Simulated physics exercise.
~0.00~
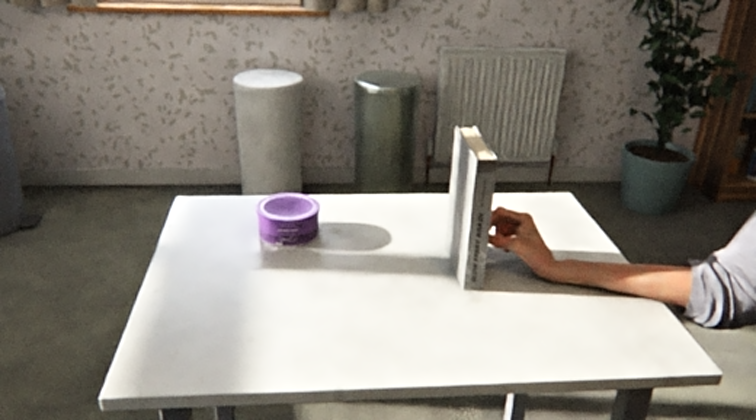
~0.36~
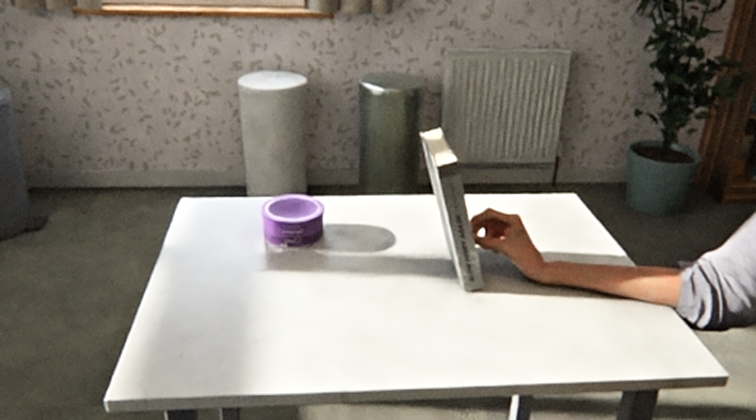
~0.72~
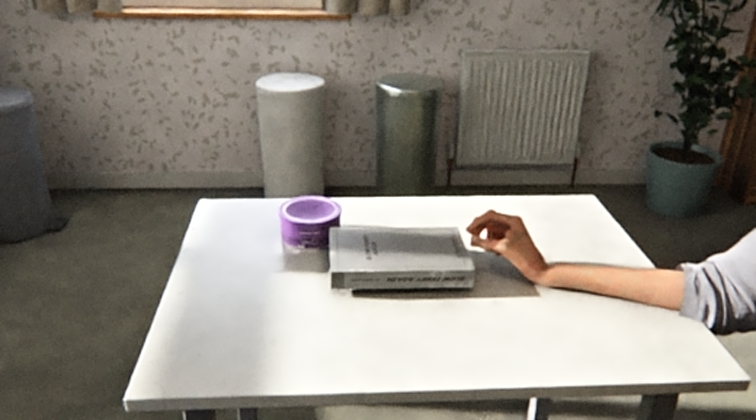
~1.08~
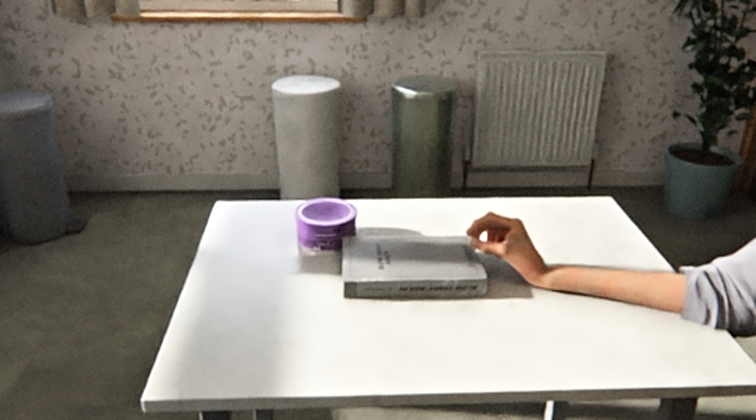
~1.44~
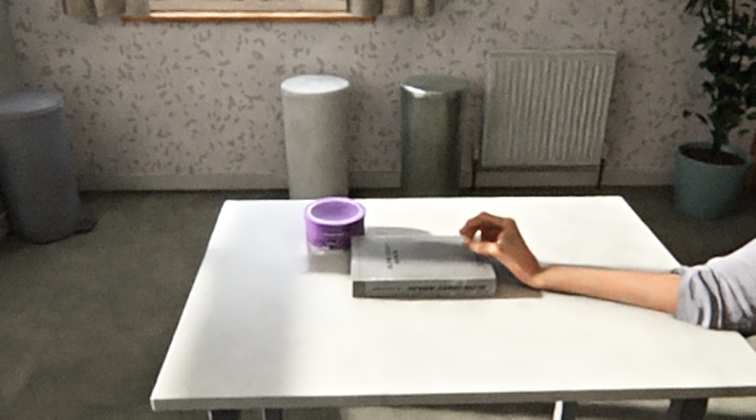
A grey book tips over under a finger's push and lies flat near a purple tub.
